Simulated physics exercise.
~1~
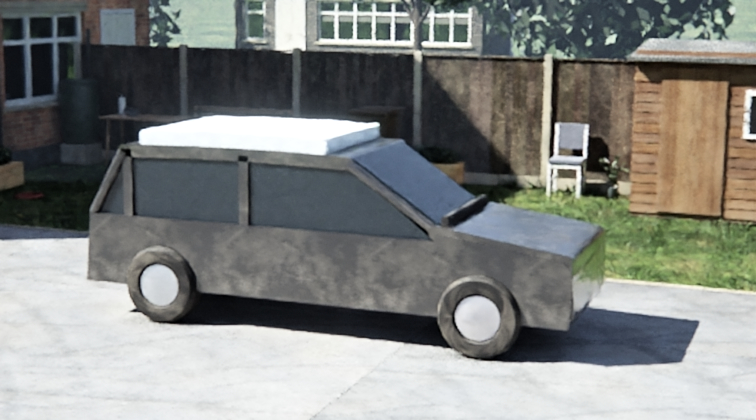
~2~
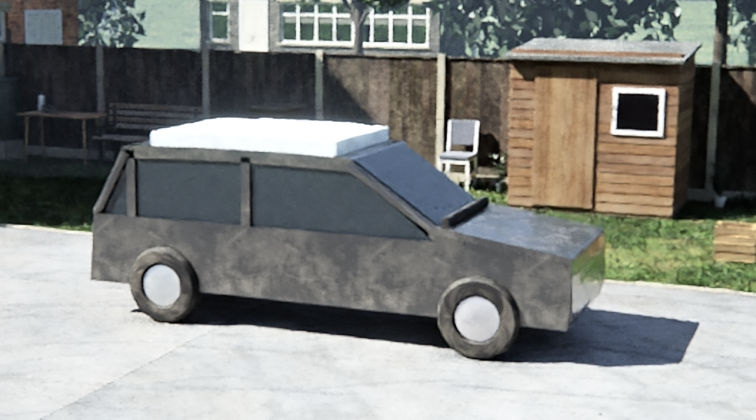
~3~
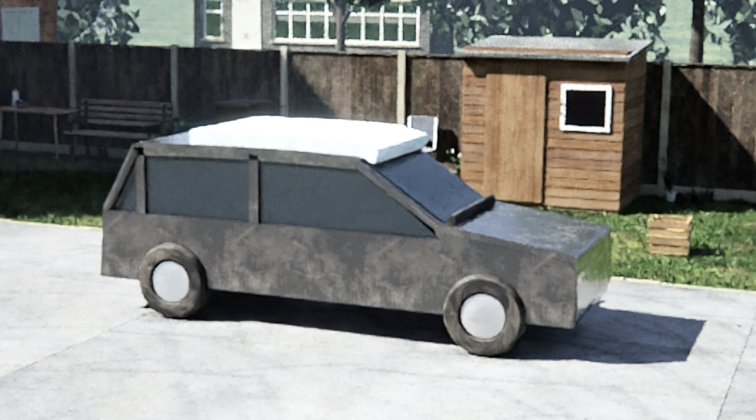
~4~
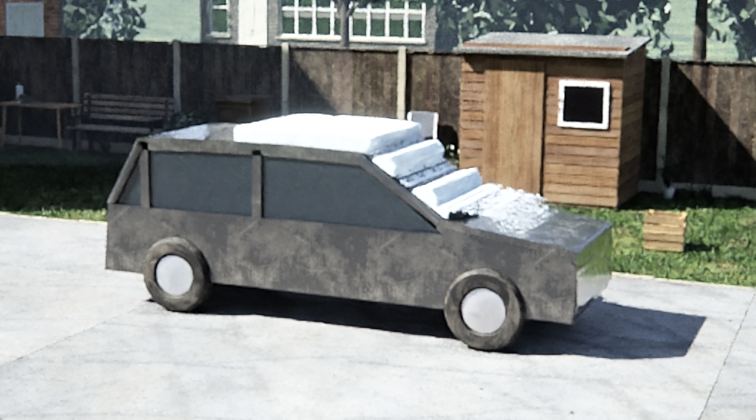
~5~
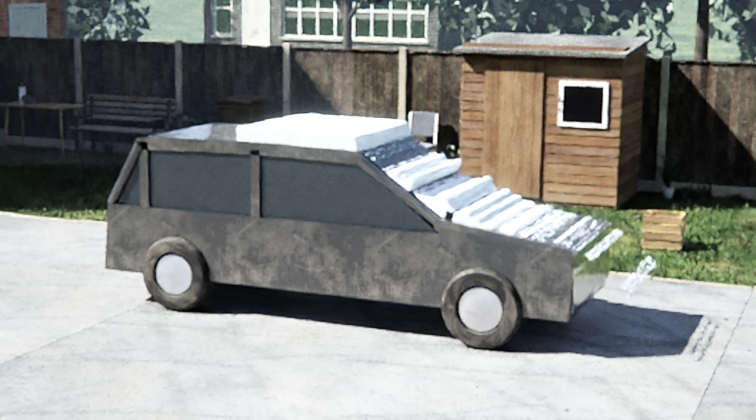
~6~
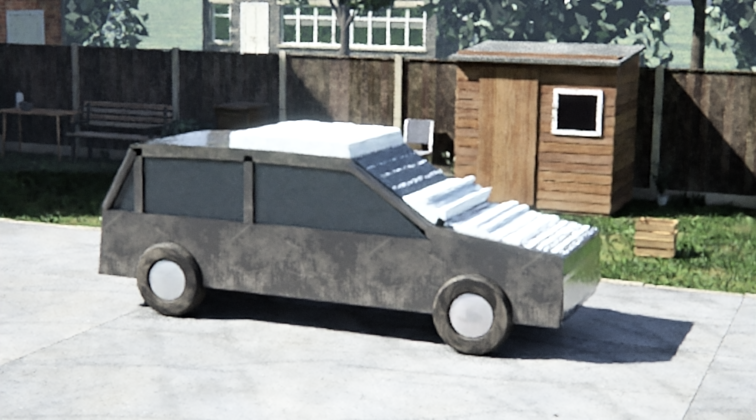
Snow on the dark car's roof slides forward, breaks over the windscreen and settles across the bonnet.
